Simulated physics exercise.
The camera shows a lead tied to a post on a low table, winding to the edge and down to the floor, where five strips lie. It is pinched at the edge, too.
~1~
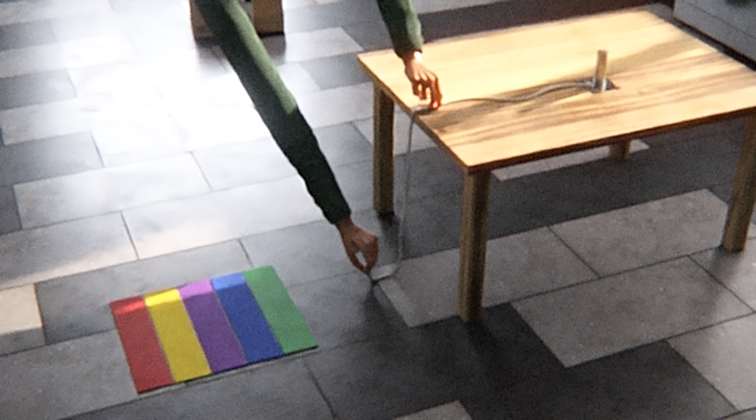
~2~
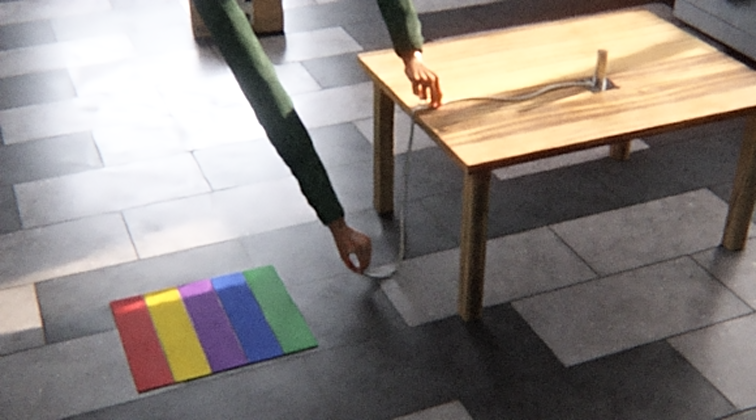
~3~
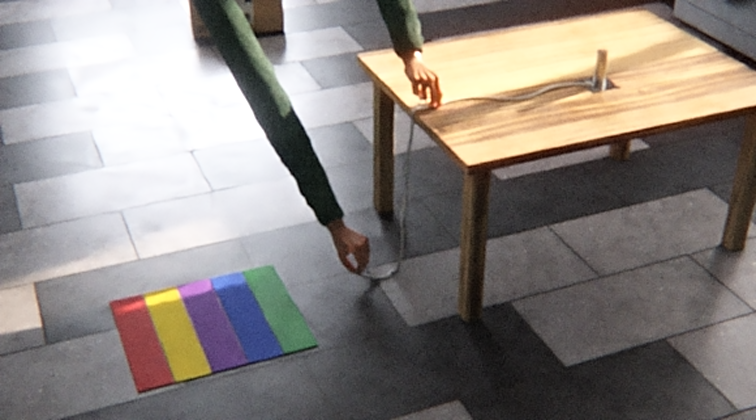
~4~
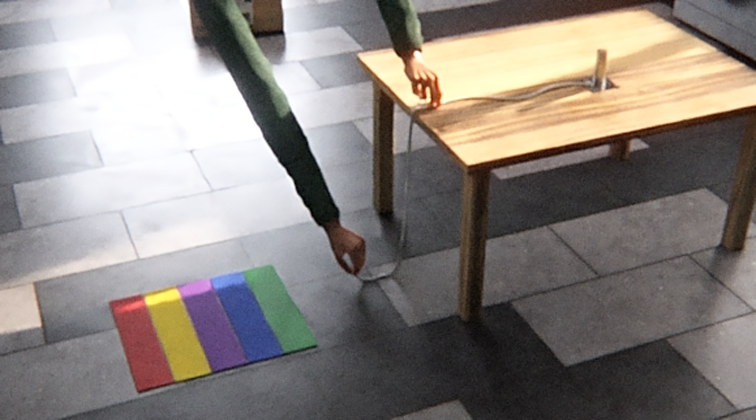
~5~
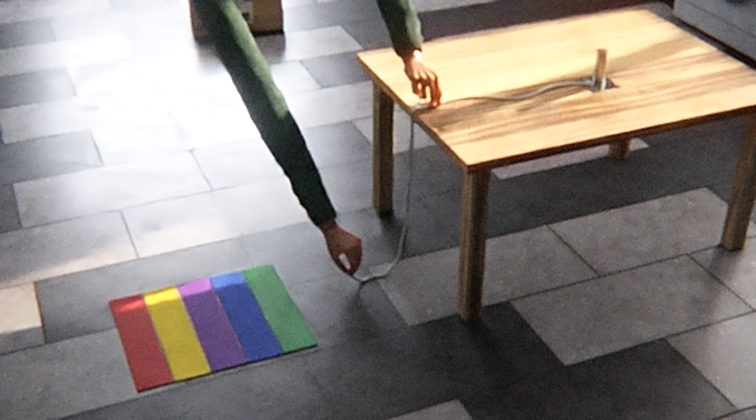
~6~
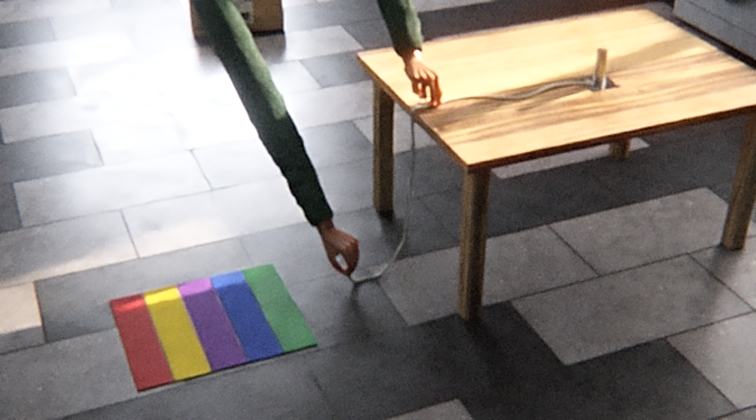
The loose end of a thin grey cord, held by a hand just above the dark tiled floor, shifts slowly a short way left toward a mat of coloured stripes. The cord's hanging part bends slightly more, while another hand keeps pinching it at the wooden table's edge.
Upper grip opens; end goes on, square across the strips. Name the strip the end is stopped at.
Blue.
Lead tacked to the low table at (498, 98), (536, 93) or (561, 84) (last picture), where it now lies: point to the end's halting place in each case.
First try around (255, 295), second around (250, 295), third around (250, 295).
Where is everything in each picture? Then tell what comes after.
In the first picture, end (365, 270); green (294, 334); blue (259, 343); purple (224, 352); yellow (187, 361); red (150, 370).
In the second picture, end (358, 271); lead through (561, 85) (506, 99) (440, 104) (410, 150) (403, 207) (399, 263).
In the third picture, end (356, 272).
In the fourth picture, end (353, 272); lead through (560, 85) (506, 99) (440, 104) (410, 149) (406, 206) (399, 263).
In the fifth picture, end (349, 273).
In the sixth picture, end (346, 273); lead through (560, 84) (506, 98) (440, 103) (413, 148) (409, 204) (392, 261).
A little later, end near (299, 284); short of the strips.
Next, end near (266, 292); over green.
When it is tight, end near (247, 297); over blue. It gets as far as the blue strip.
